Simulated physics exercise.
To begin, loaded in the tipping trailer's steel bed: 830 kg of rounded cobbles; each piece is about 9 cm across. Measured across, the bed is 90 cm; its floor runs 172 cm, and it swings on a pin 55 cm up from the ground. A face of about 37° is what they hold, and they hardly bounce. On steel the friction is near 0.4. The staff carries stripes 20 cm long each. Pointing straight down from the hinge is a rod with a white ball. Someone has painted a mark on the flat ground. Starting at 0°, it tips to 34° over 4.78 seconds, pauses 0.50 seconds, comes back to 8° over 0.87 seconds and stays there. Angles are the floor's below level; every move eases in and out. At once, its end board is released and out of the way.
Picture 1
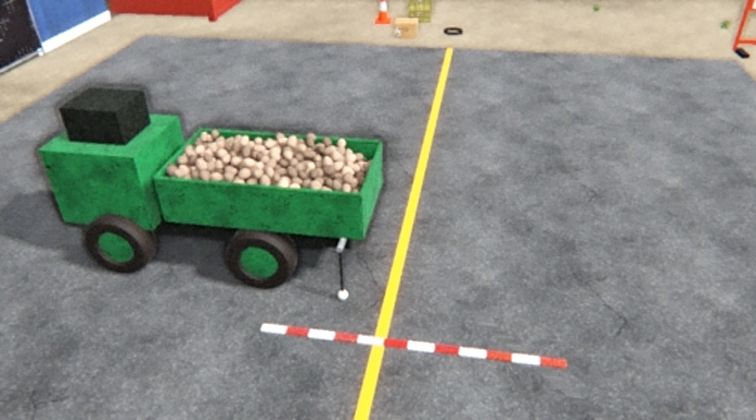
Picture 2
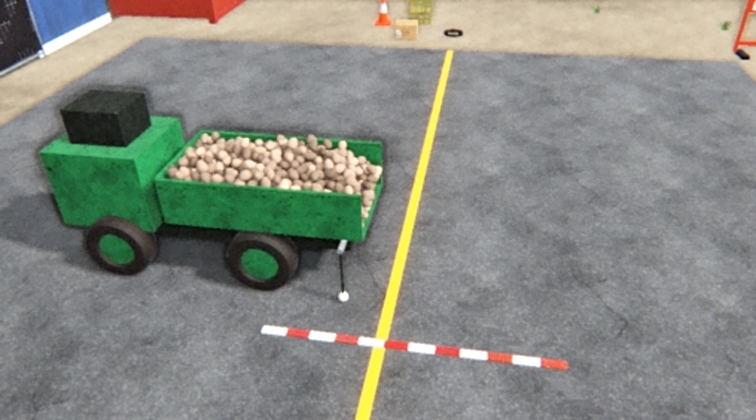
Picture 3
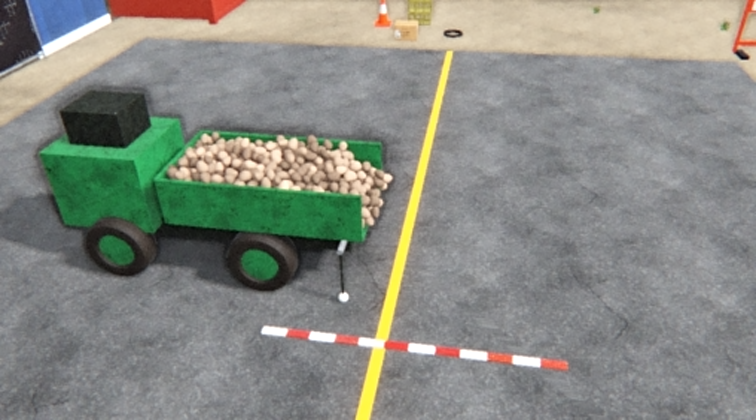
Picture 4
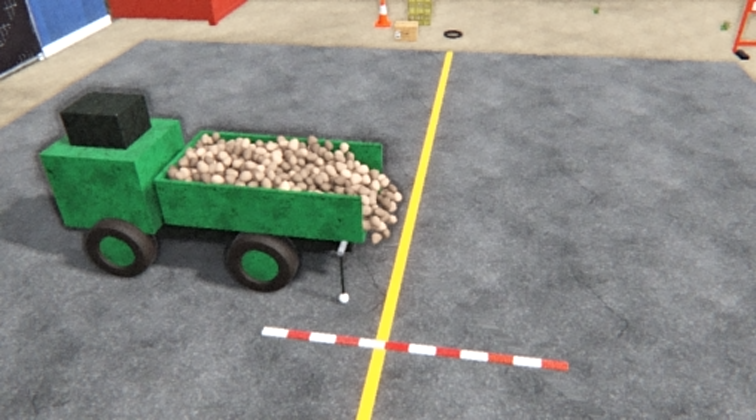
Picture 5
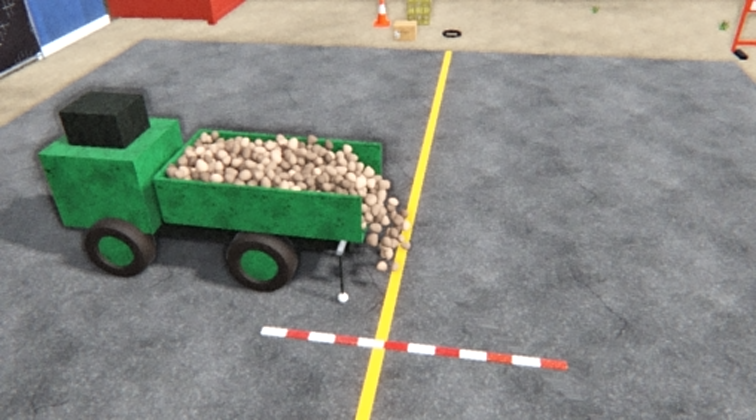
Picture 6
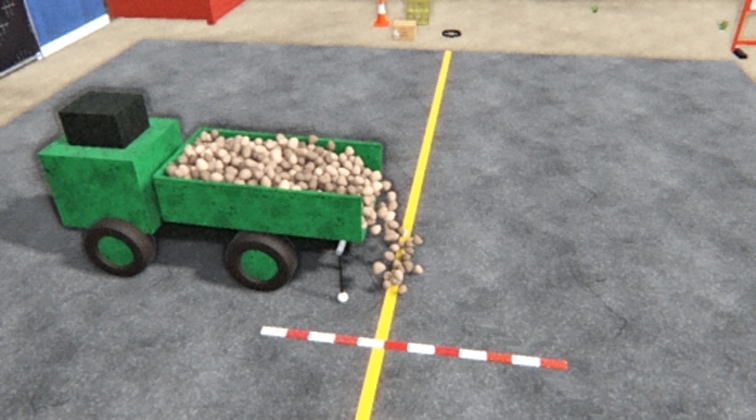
On a grey yard, a green trailer loaded with pale stones standing nearly level, its end opening and a few stones dropping out beside a yellow line.
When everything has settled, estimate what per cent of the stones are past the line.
About 75 per cent of the stones finish there.
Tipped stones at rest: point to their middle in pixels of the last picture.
I'd put it close to (423, 261).
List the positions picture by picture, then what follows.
The bed is at 0°, its lip at (362, 239); the top of the load is at (252, 146), in the first frame.
The bed is at 0°, its lip at (363, 241); the top of the load is at (253, 148), in the second frame.
Lip at (363, 241), floor tilted 0°, highest stones at (253, 149); 2 % has left, in the third frame.
The bed is at 1°, its lip at (363, 242); the top of the load is at (253, 149); 3 % has left, in the fourth frame.
Lip at (362, 242), floor tilted 1°, highest stones at (242, 148); 4 % has left, in the fifth frame.
The bed is at 1°, its lip at (362, 242); the top of the load is at (242, 147); 5 % has left, in the sixth frame.
A little later the floor is at 29°; 43 % in the bed, 18 % short of the line, 40 % past the line; the foremost stones are at (496, 276).
Then the floor is at 34°; 0 % in the bed, 27 % short of the line, 73 % past the line; the foremost stones are at (532, 313).
Later still the floor is at 8°; 0 % in the bed, 27 % short of the line, 73 % past the line; the foremost stones are at (535, 314).
In the end the floor is at 8°; 0 % in the bed, 27 % short of the line, 73 % past the line; the foremost stones are at (535, 314).
